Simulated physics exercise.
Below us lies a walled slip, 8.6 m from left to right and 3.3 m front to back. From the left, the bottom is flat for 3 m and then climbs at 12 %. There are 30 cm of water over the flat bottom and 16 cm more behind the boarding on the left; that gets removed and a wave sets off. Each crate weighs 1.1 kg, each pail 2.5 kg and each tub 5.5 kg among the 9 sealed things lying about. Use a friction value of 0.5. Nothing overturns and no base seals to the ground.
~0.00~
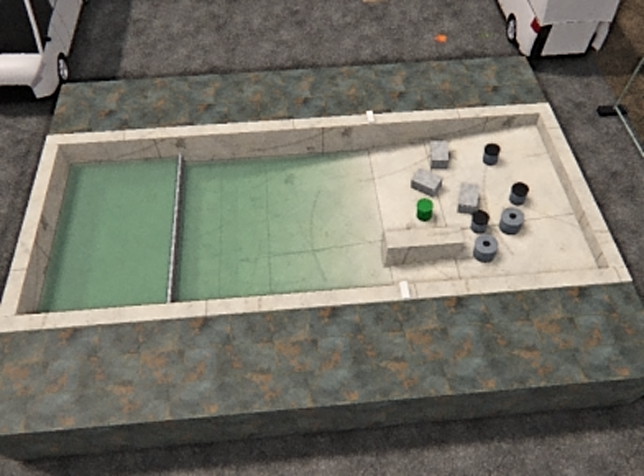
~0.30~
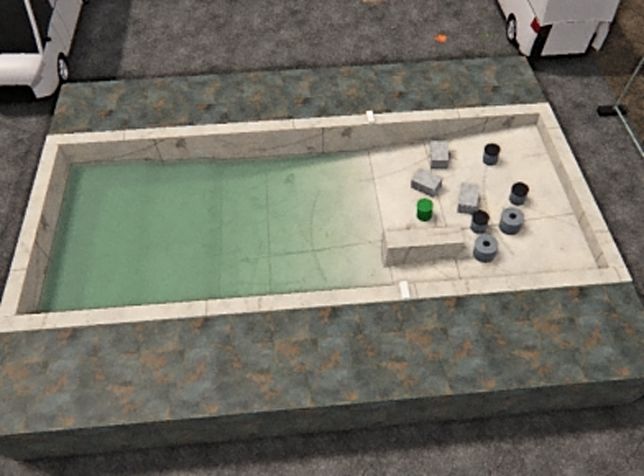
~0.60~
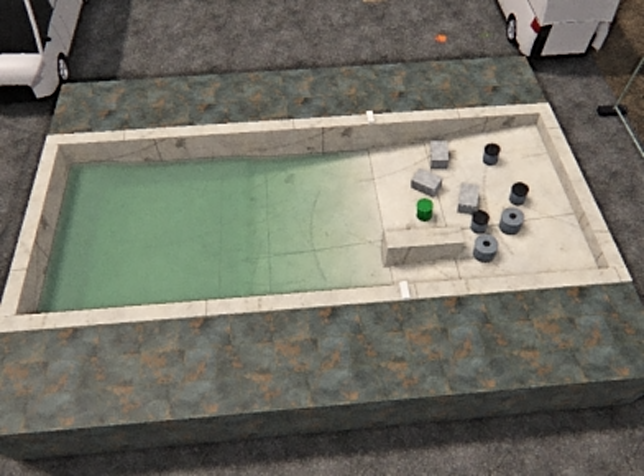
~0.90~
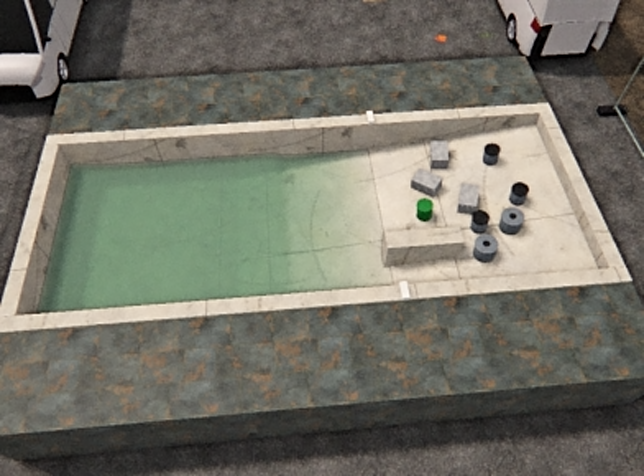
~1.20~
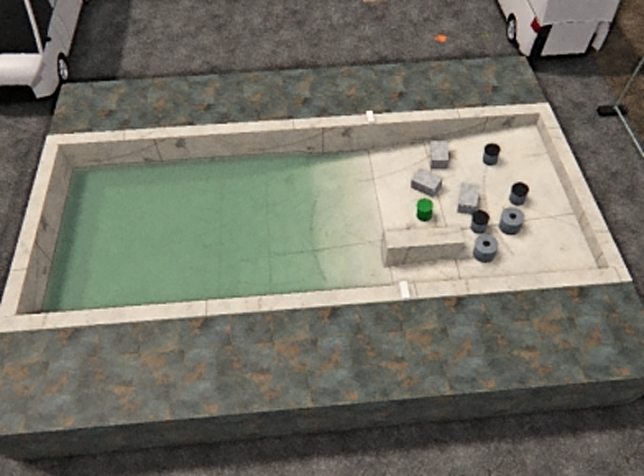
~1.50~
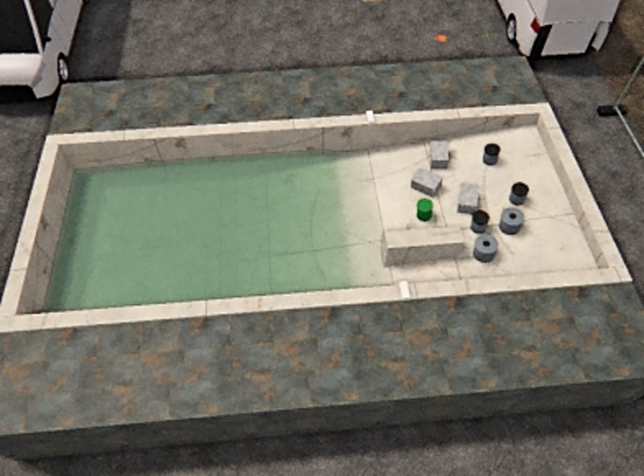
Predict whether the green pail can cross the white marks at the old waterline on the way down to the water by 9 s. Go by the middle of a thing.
I'd say the green pail gets over in time.
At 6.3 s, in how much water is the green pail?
I'd put it at about 4 cm.
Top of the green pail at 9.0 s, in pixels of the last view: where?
About (314, 211).
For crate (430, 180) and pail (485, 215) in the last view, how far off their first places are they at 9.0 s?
First 200 cm, then 0 cm.
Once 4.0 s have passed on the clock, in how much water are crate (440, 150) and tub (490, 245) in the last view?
Depths: Near 4 cm, then near 3 cm.
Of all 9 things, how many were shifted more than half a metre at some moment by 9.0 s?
The number is 4.
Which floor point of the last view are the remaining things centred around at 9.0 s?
Around (416, 214).
After 2.1 s the green pail is near (427, 205), 0.0 m from its start, aground; 0 of 9 are over the mark; 0 afloat.
After 4.0 s the green pail is near (455, 201), 0.5 m from its start, afloat; 0 of 9 are over the mark; 4 afloat.
After 6.3 s the green pail is near (352, 215), 1.2 m from its start, aground; 3 of 9 are over the mark; 3 afloat.
After 9.0 s the green pail is near (314, 211), 1.9 m from its start, afloat; 4 of 9 are over the mark; 4 afloat.
